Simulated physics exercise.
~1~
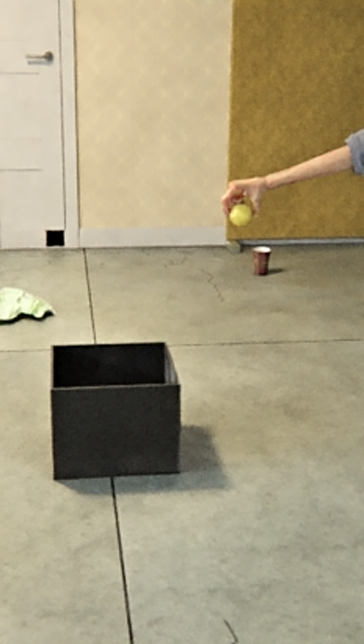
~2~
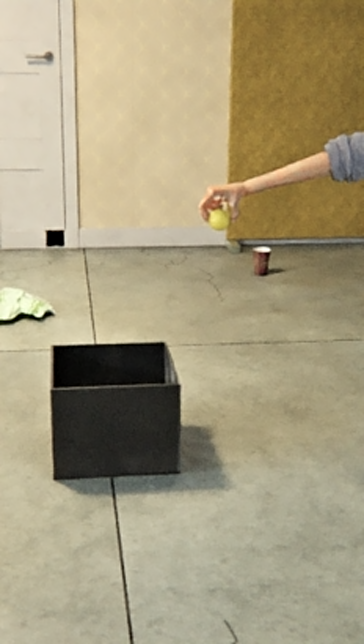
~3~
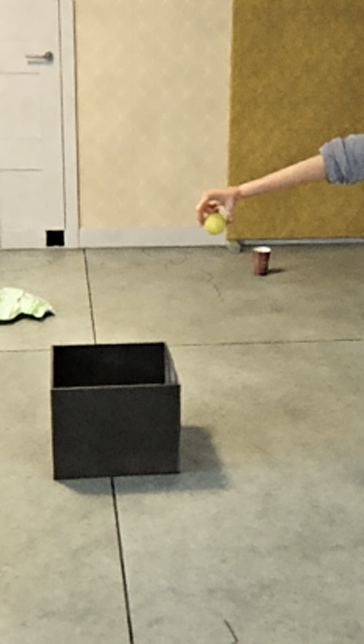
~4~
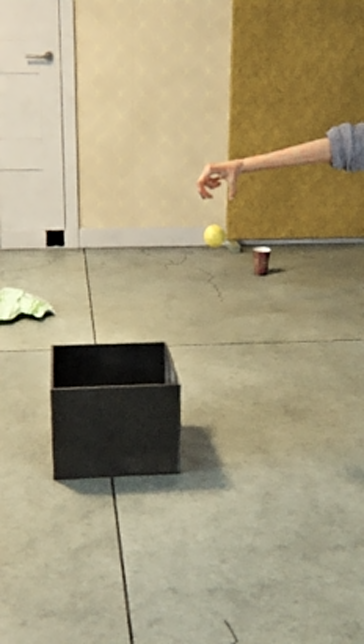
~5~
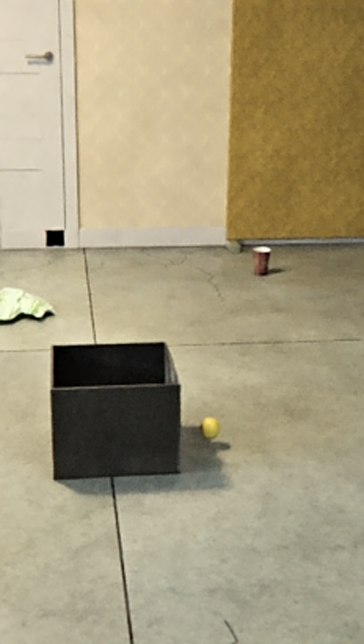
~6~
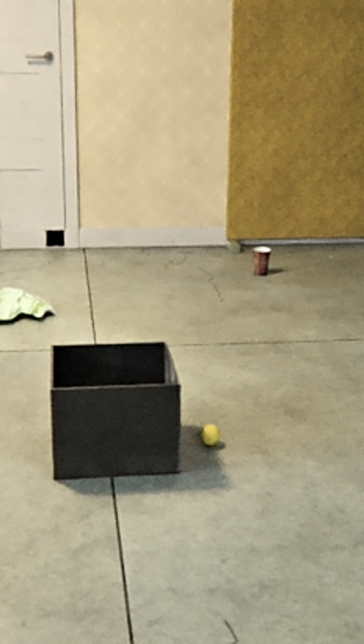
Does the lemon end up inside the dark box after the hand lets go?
No, the lemon misses the box. It comes down on the floor just to the right of it.
Hand holding a yellow lemon, moving slightly left, then letting go and drawing back, the lemon dropping beside a dark open box.
